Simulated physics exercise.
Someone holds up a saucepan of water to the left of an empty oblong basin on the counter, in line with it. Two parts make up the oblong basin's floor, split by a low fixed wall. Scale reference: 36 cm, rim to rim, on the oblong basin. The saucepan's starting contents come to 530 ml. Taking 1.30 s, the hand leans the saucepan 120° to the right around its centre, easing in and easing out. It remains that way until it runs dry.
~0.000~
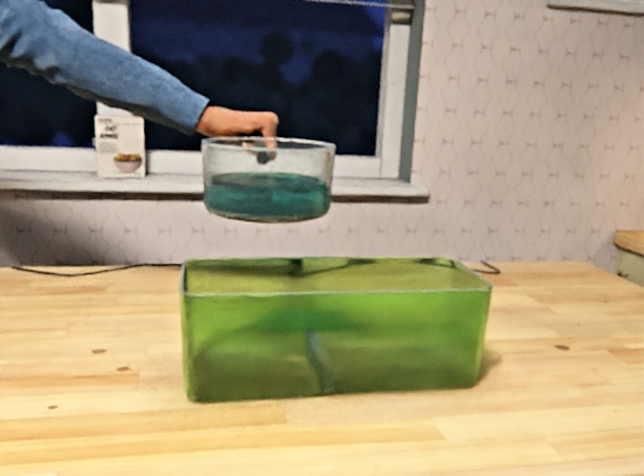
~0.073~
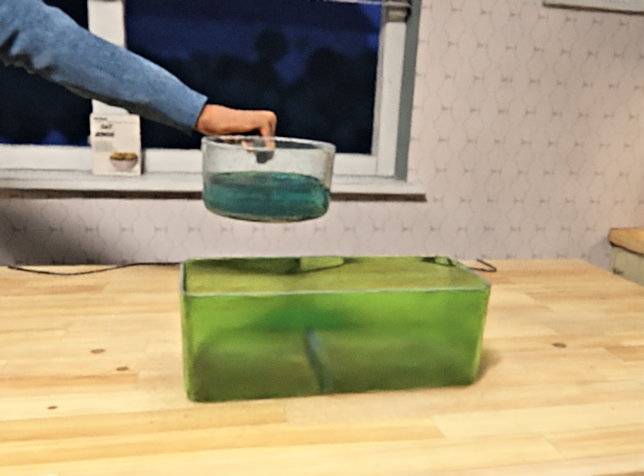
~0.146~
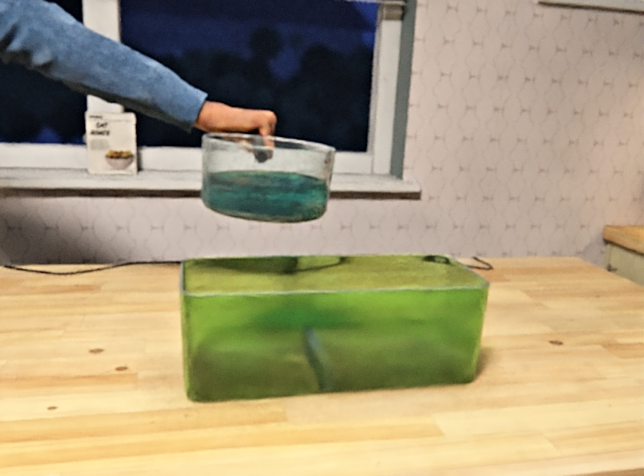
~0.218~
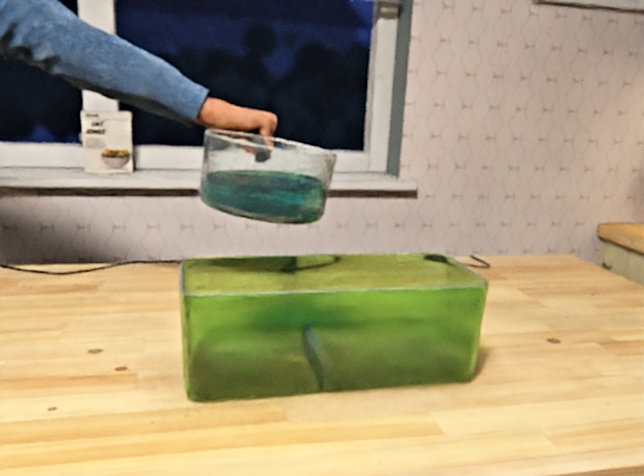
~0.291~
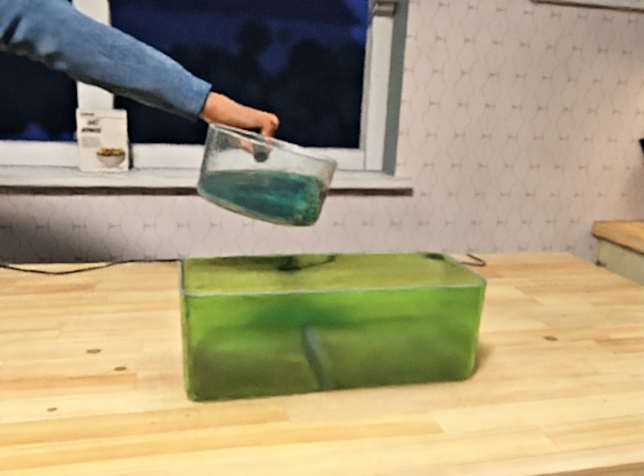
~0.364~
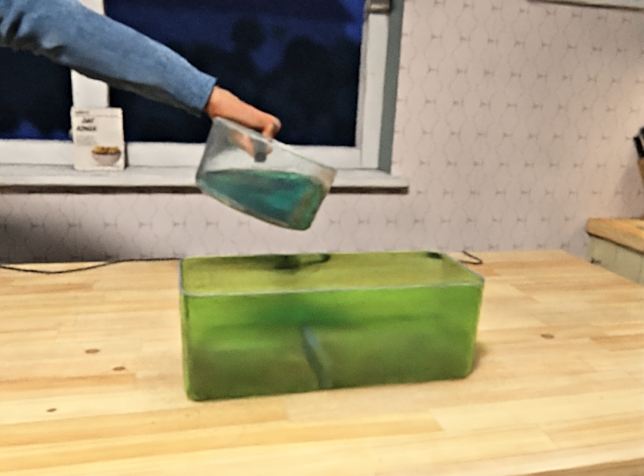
The video shows a hand in a blue sleeve holding a clear container of blue-green liquid above a green oblong basin on a wooden counter. The hand keeps the container nearly level at first, then gradually tilts it to the right.
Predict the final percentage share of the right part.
Right part: About 81 %.
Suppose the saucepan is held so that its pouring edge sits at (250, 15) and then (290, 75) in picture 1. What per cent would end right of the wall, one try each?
In order, 25 and 60 per cent.
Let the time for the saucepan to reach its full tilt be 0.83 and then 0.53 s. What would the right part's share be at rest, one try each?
About 70 %, then about 65 %.
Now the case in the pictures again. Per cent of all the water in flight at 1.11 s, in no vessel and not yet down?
I'd say some 5 per cent is in the air.
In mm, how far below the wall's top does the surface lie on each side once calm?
The left comes to roughly 24 mm and the right to roughly 10 mm.
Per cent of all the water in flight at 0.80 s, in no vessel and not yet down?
Roughly 26 percent.
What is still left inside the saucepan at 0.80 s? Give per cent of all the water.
I'd put it near 52 percent.
Then, 0.80 s in, the tilt is 81° and 51 per cent is still to pour, 0 is left of the wall and 23 right of it.
Then, 1.11 s in, the tilt is 114° and 5 per cent is still to pour, 13 is left of the wall and 76 right of it.
Then, 1.44 s in, the tilt is 120° and 0 per cent is still to pour, 16 is left of the wall and 83 right of it.
Then, 1.80 s in, the tilt is 120° and 0 per cent is still to pour, 18 is left of the wall and 81 right of it.
Finally, 18 per cent lies left of the wall, 81 right of it and 1 outside.
